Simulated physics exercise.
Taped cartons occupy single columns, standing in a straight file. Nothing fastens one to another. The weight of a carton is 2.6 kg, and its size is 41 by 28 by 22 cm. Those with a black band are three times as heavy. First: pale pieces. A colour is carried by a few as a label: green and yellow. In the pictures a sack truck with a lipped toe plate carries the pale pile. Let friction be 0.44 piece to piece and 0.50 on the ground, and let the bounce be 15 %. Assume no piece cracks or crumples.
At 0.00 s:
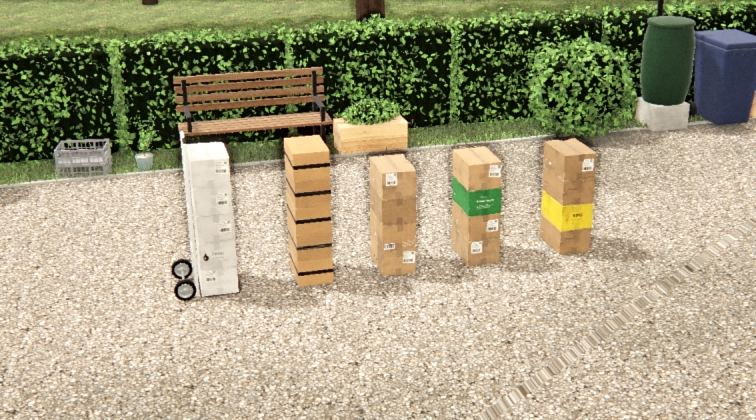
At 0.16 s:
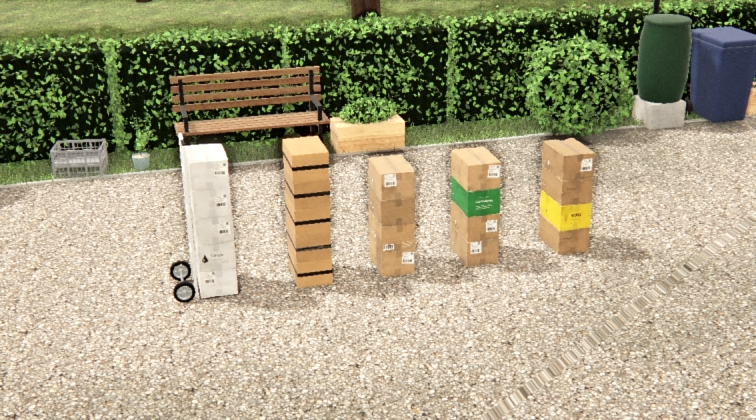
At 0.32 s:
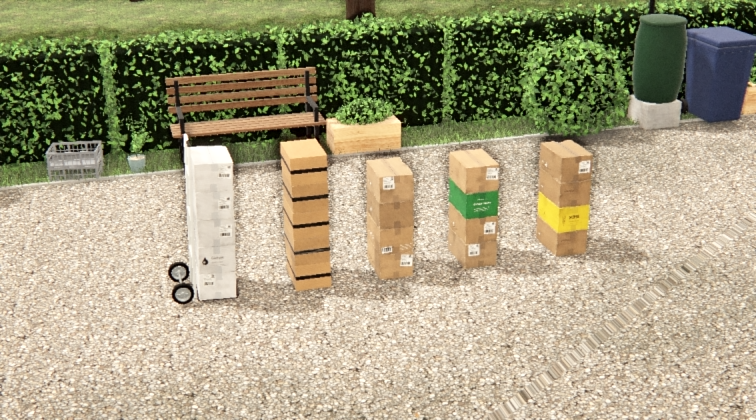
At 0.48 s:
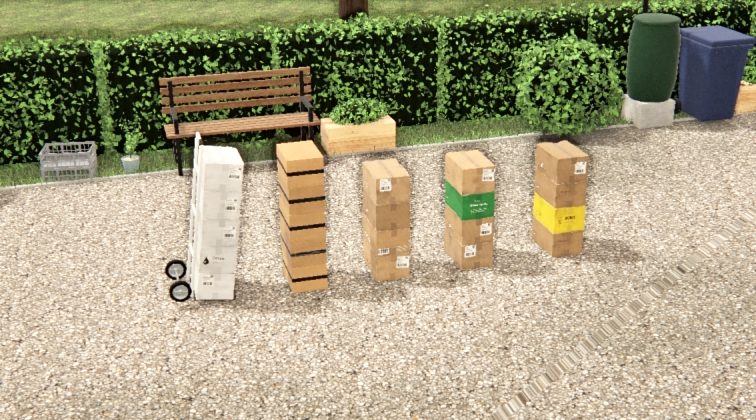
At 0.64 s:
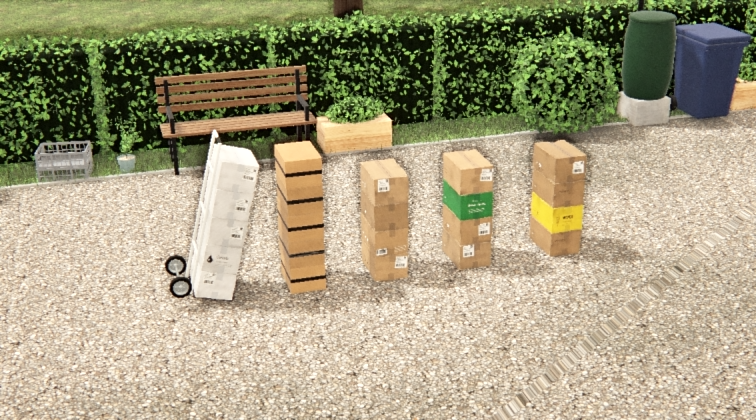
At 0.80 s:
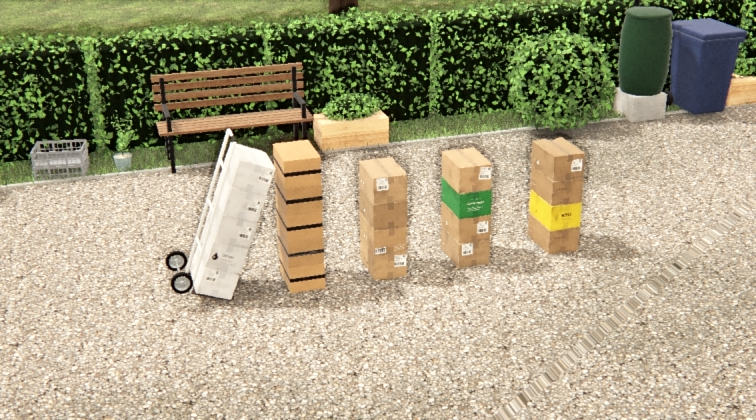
Sack truck tilting forward with a pile of pale pieces leaning right, beside a file of motionless carton columns on gravel.
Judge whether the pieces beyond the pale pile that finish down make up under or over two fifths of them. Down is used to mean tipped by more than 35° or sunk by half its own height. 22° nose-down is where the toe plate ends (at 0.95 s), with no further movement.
Under.
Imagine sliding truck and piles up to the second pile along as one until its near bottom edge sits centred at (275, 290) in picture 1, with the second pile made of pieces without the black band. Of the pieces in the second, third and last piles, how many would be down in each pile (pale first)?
Down by pile: Second 5, third 2, last 0.
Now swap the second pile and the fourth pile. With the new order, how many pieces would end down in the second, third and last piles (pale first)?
Second 4, third 0, last 0.
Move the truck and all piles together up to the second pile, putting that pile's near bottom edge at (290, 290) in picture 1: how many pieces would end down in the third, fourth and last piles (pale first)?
Count of fallen pieces - third: 0; fourth: 0; last: 0.
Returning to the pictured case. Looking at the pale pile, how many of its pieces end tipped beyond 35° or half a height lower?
0 pieces.
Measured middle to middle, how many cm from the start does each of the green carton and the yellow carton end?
The green one ends 0 cm from its start and the yellow one 0 cm.
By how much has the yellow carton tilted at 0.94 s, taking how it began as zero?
At that moment, roughly 0 degrees.
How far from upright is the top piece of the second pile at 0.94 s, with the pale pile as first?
0°.
After 0.86 s, 0 of the pale pile down; none of the 17 other cartons down.
After 0.94 s, 0 of the pale pile down; none of the 17 other cartons down, 1 disturbed.
In the end (2.0 s), 0 of the pale pile down; none of the 17 other cartons down, 1 disturbed; yellow carton unmoved; green carton unmoved. That is 0 per cent. From the last view, middles, yellow carton near (555, 208), green carton near (466, 196).
